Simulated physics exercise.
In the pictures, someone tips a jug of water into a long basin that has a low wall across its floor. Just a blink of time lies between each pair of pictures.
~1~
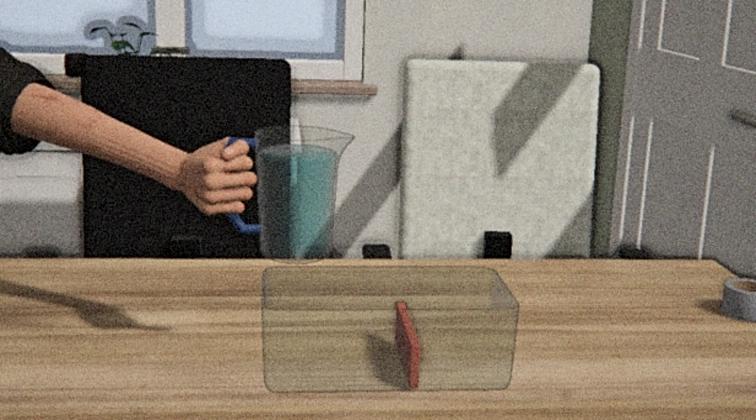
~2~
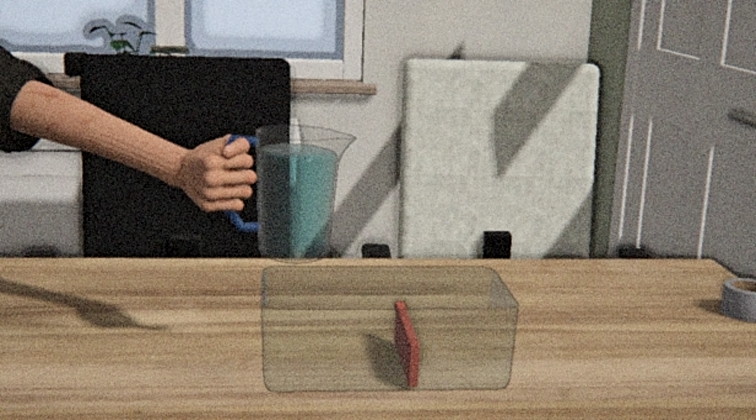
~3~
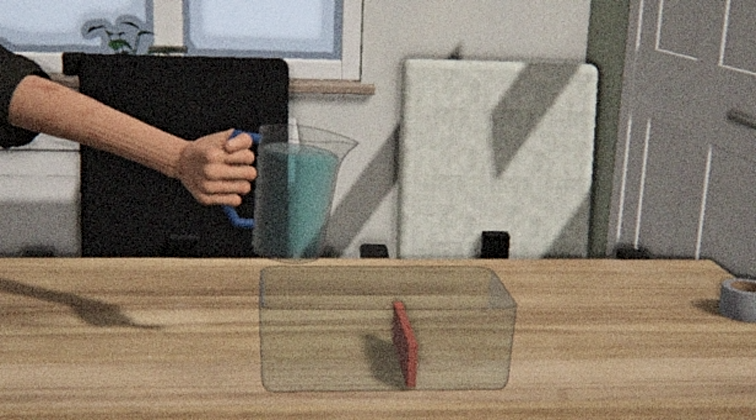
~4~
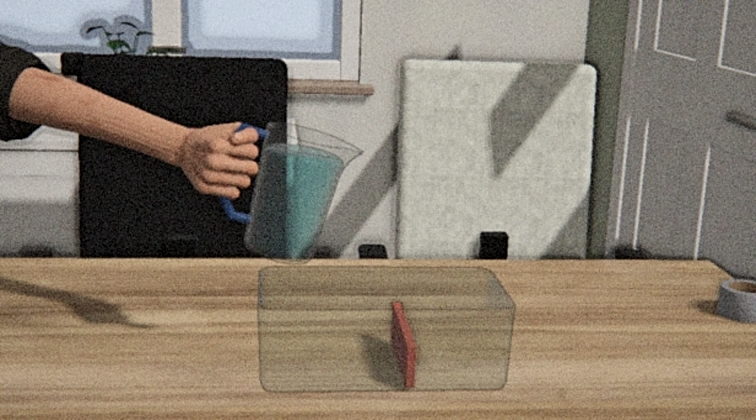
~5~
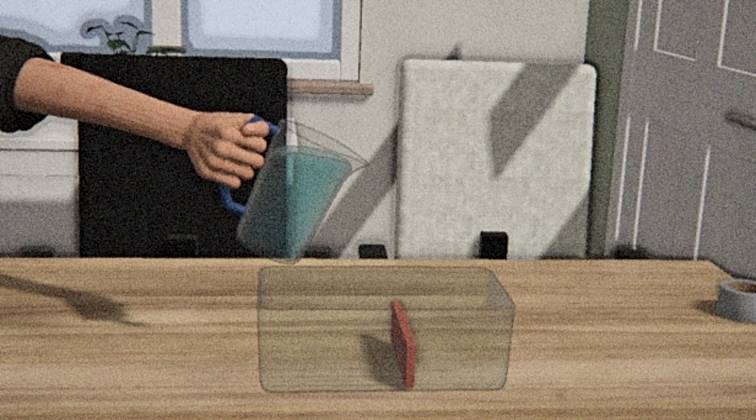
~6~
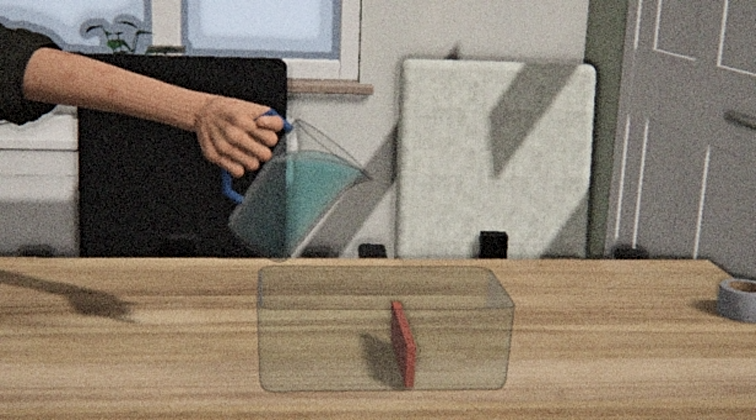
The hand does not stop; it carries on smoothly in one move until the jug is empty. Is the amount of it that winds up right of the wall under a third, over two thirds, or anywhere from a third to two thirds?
Short of a third.
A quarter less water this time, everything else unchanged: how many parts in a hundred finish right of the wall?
Close to 5 per cent.
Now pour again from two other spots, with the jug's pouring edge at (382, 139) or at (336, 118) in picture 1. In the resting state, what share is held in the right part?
It would come to near 65 per cent, and then near 10 per cent.
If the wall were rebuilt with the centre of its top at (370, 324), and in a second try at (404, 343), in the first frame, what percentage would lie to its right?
Try 1: Some 90 %; try 2: 35 %.
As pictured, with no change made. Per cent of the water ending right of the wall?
Roughly 20 percent of it.
A moment on, the jug is tipped right over and 61 per cent is still to pour, 7 is left of the wall and 15 right of it.
Next, the jug is tipped right over and 15 per cent is still to pour, 55 is left of the wall and 17 right of it.
Then the jug is tipped right over and 1 per cent is still to pour, 70 is left of the wall and 19 right of it.
Later the jug is tipped right over and 0 per cent is still to pour, 75 is left of the wall and 19 right of it.
In the end 75 per cent lies left of the wall, 20 right of it and 6 outside.
